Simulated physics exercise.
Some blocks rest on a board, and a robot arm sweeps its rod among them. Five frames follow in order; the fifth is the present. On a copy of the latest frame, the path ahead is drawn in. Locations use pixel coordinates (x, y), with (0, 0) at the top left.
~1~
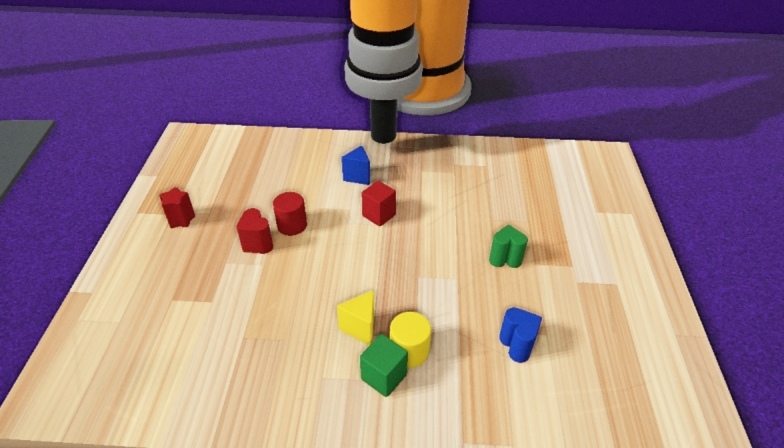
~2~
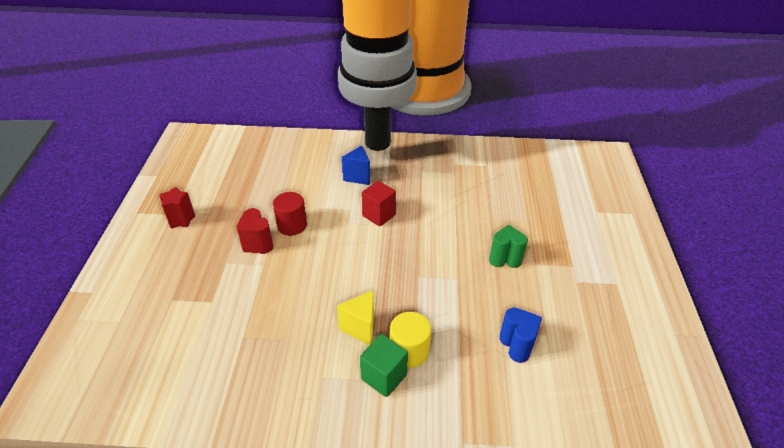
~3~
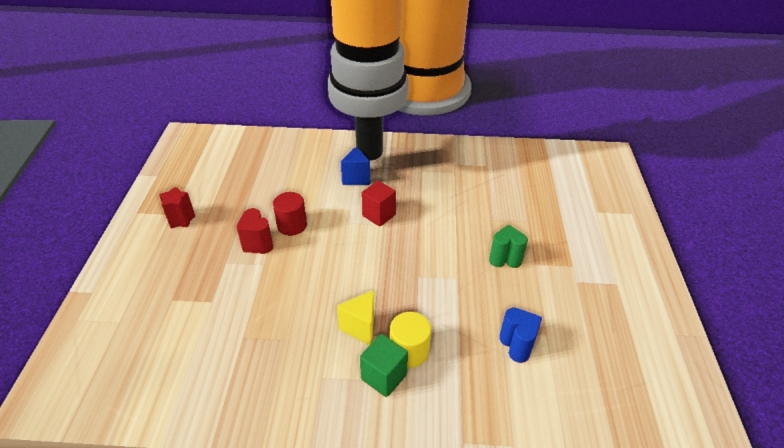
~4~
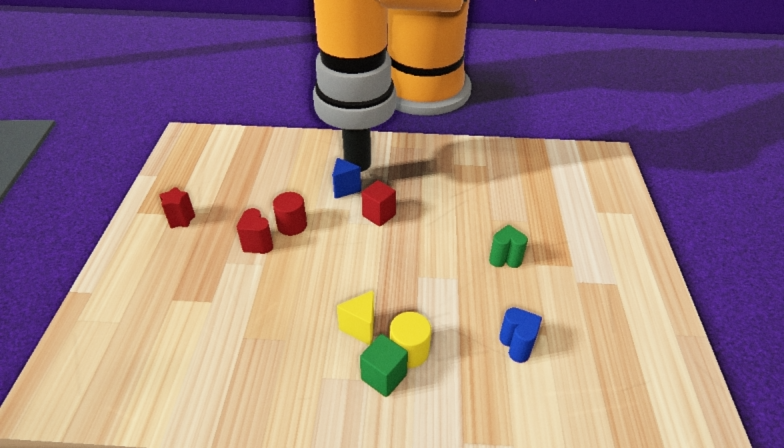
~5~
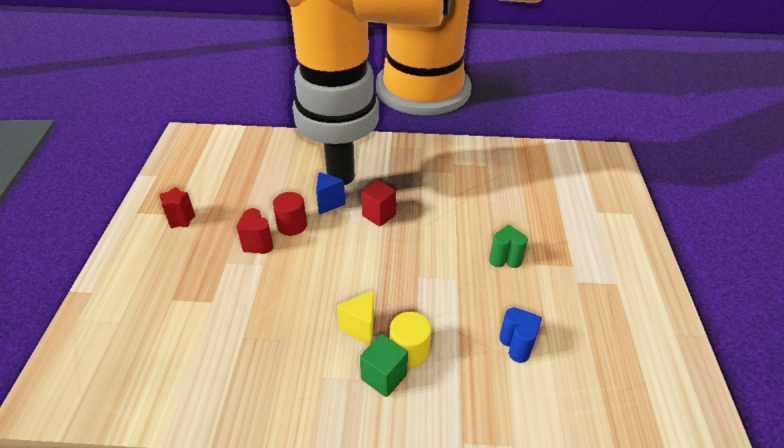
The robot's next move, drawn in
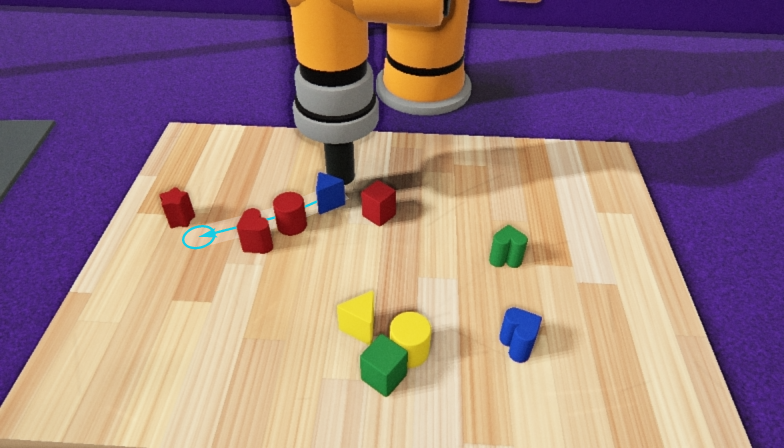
A robot arm's rod moves in and pushes the blue triangular block down and left.
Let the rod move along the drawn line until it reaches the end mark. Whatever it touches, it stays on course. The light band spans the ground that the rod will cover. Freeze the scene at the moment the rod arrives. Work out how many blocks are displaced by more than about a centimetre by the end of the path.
The number of blocks that move over 1 cm is two.
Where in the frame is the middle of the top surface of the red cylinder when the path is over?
I'd guess (276, 214).
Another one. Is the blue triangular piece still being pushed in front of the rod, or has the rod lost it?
It is no longer ahead.
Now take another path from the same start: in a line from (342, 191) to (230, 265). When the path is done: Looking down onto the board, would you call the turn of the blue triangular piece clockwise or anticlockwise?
Viewed from the top, it goes anticlockwise.
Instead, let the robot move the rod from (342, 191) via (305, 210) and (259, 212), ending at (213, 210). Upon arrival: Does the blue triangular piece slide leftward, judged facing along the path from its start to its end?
Going by the path, yes.
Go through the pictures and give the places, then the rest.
The first frame shows rod tip at (384, 137); block tops, red star-shaped block at (173, 196); red heart at (252, 220); red cylinder at (288, 201); blue triangular piece at (357, 154).
The second frame shows rod at (378, 144); blocks unchanged.
The third frame shows rod at (370, 154); blue triangular piece at (355, 156).
The fourth frame shows rod at (358, 165); blue triangular piece at (344, 166).
The fifth frame shows rod at (341, 178); red star-shaped block at (173, 196); red heart at (252, 220); red cylinder at (288, 201); blue triangular piece at (327, 180).
Path on the board, from (342, 191) via (276, 217), ending at (199, 237).
The first path, step by step. One third of the way, rod at (297, 196); red cylinder at (282, 207); blue triangular piece at (308, 200), turned 45° anticlockwise.
Two thirds of the way, rod at (247, 211); red heart at (250, 222); red cylinder at (276, 214); blue triangular piece at (308, 200), turned 50° anticlockwise.
At the end, rod at (195, 224); red star-shaped block in place; red heart at (250, 222); red cylinder at (276, 214); blue triangular piece at (308, 200), turned 50° anticlockwise.
